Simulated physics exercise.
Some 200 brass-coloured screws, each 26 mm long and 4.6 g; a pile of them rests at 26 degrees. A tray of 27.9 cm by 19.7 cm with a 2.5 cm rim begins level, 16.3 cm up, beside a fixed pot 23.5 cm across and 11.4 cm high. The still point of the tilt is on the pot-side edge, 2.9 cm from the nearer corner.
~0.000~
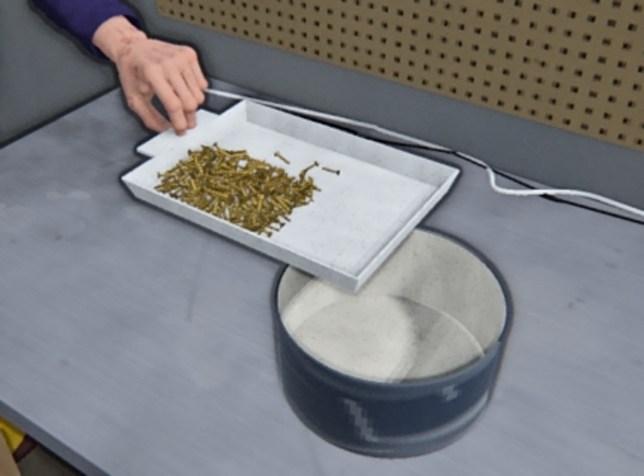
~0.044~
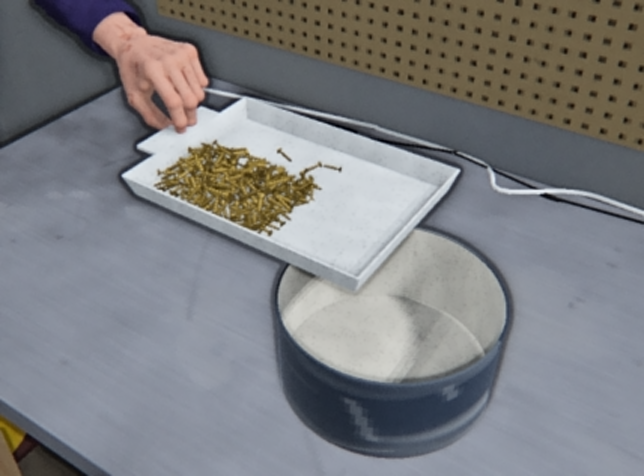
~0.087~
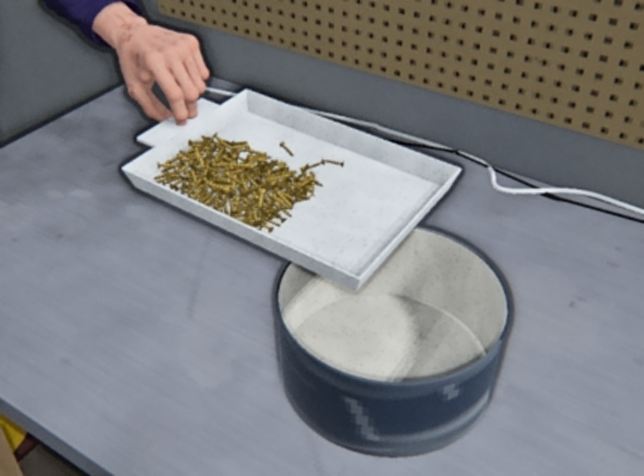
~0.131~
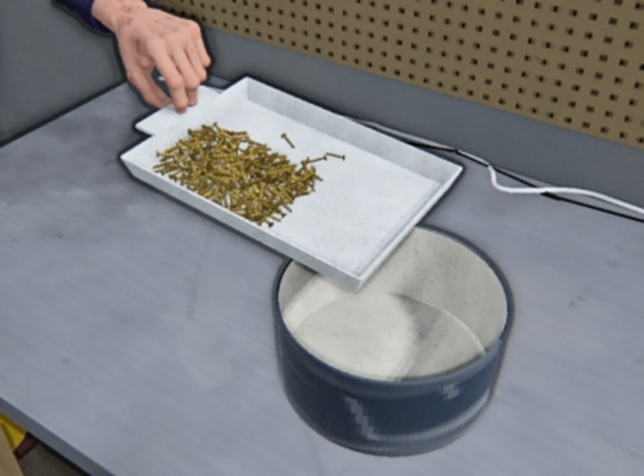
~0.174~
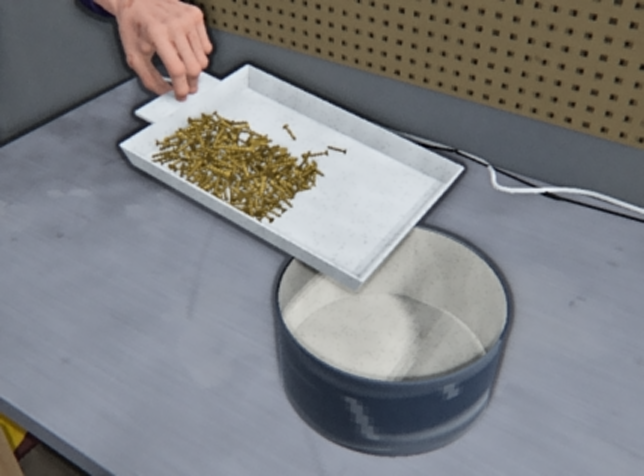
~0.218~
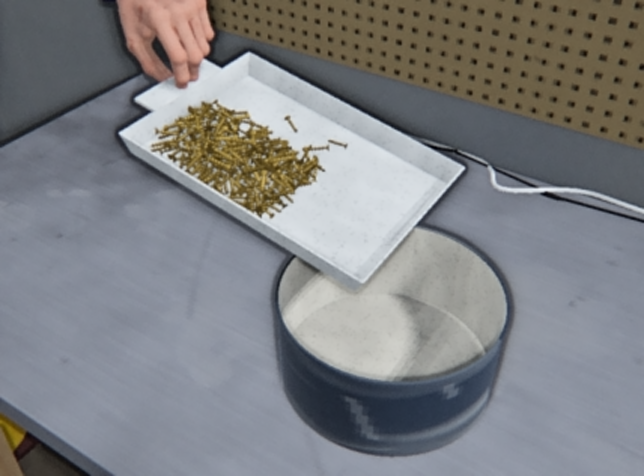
A white tray holding a heap of brass-coloured screws lies above a grey workbench, seen from above at an angle, with a beige pegboard and a white cable behind. A dark blue round pot with a pale inside stands at the lower right, under the tray's near right corner. A purple-sleeved hand at upper left raises the handle end, slowly then faster, tilting the tray toward the pot while the screws stay heaped and the camera stays still.
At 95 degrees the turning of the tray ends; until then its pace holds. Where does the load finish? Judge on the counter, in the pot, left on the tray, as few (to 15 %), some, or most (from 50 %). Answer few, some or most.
Counter few, pot most, tray few.
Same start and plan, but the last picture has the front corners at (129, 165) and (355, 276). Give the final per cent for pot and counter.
Pot 35, counter 65.
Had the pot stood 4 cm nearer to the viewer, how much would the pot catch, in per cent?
Then about 95 per cent.
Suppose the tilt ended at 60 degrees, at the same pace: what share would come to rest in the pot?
In that case some 60 per cent.
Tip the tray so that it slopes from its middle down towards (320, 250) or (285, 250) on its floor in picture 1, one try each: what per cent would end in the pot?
About 90 and 55 per cent.
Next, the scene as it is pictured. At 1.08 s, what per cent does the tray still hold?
About 35 per cent.
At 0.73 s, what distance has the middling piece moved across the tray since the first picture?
Some 14 cm.
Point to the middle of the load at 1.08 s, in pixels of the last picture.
Around (414, 384).
After 0.73 s, tilt 51 degrees; the tray holds 100 %, the pot 0 %.
After 1.08 s, tilt 78 degrees; the tray holds 35 %, the pot 60 %.
Then, at 1.51 s, tilt 95 degrees; the tray holds 0 %, the pot 95 %.
At rest (2.4 s), counter 5 %, pot 95 %, tray 0 %.
